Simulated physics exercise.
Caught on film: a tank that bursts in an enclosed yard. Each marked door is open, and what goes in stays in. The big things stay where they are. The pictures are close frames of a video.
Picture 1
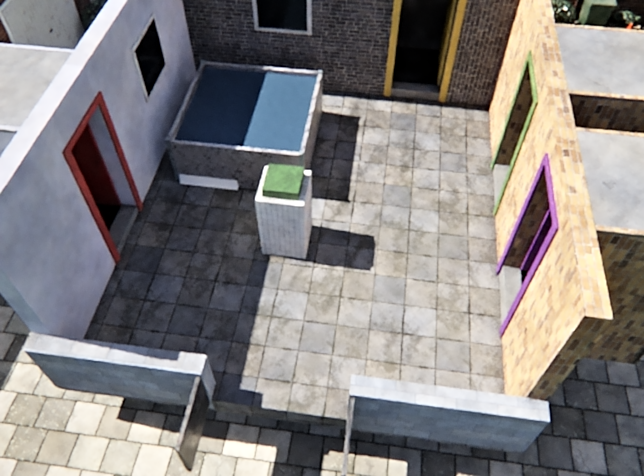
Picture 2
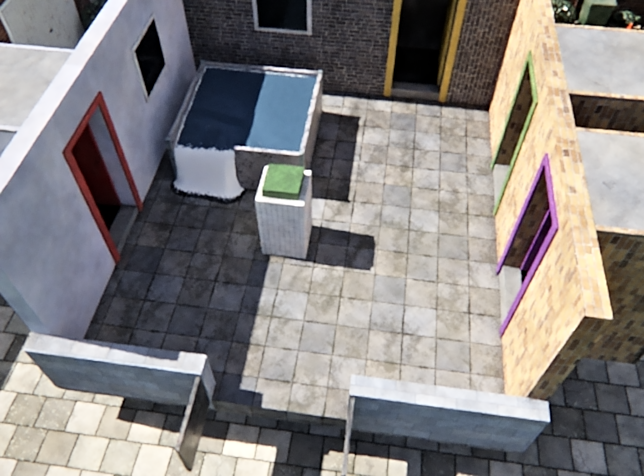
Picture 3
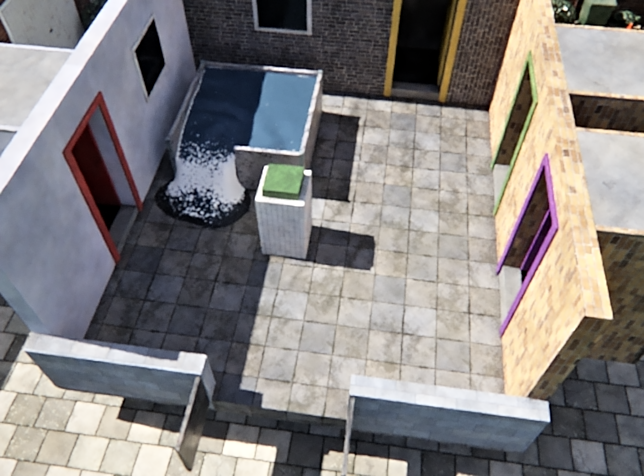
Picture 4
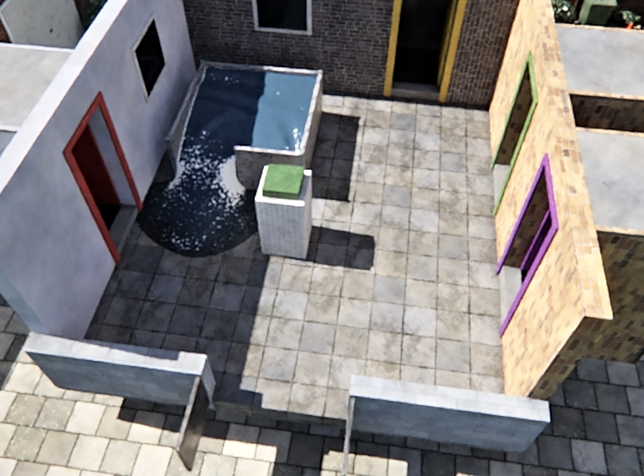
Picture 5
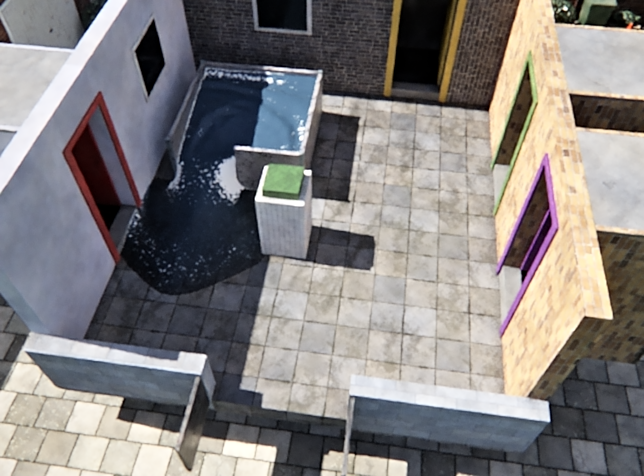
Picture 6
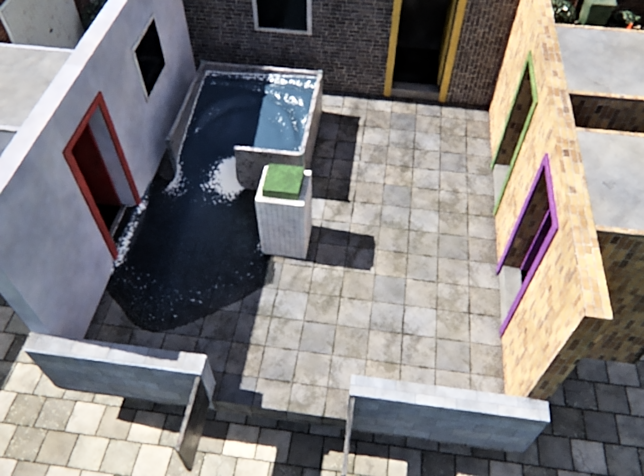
A water tank bursts at its front corner and dark water spreads across the paved yard.
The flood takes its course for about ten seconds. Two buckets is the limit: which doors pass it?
In the end: The purple door holds within the limit; the green door holds within the limit; the red door floods; the yellow door holds within the limit.
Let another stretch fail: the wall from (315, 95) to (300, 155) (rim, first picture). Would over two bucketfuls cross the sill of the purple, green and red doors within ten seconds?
Then: The purple one keeps below it, the green one lets more in, the red one lets less in.
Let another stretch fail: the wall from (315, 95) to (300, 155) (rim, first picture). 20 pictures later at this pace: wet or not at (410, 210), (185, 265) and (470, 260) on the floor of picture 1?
In that order: Under water, dry, flooded.
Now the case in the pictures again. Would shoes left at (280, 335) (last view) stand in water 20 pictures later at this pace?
Answer: Awash.
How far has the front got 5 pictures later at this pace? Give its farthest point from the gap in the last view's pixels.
At about (293, 393).
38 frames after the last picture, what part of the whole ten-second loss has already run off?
Some 75 per cent.
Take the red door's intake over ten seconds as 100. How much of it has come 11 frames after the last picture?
About 65 per cent.
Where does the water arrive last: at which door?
The yellow door.
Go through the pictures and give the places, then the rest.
The first picture shows the water tank at (249, 109) is whole and still.
In the second picture, the front is at (175, 183), out from the gap at (208, 168).
In the third picture, the front is at (217, 223), out from the gap at (208, 170).
In the fourth picture, the front is at (196, 253), out from the gap at (209, 171).
In the fifth picture, the front is at (166, 288), out from the gap at (209, 171).
In the sixth picture, the front is at (142, 320), out from the gap at (208, 171).
A moment on, water covers 30 % of the floor; the purple door not reached, the green door not reached, the red door under two buckets in, the yellow door not reached.
Next, water covers 35 % of the floor; the purple door not reached, the green door not reached, the red door over two buckets in, the yellow door not reached.
Then, water covers 45 % of the floor; the purple door not reached, the green door not reached, the red door over two buckets in, the yellow door not reached.
Later, water covers 70 % of the floor; the purple door wet at the sill, nothing in, the green door wet at the sill, nothing in, the red door far over two buckets in, the yellow door not reached.
In the end, water covers 95 % of the floor; the purple door wet at the sill, nothing in, the green door wet at the sill, nothing in, the red door far over two buckets in, the yellow door wet at the sill, nothing in.
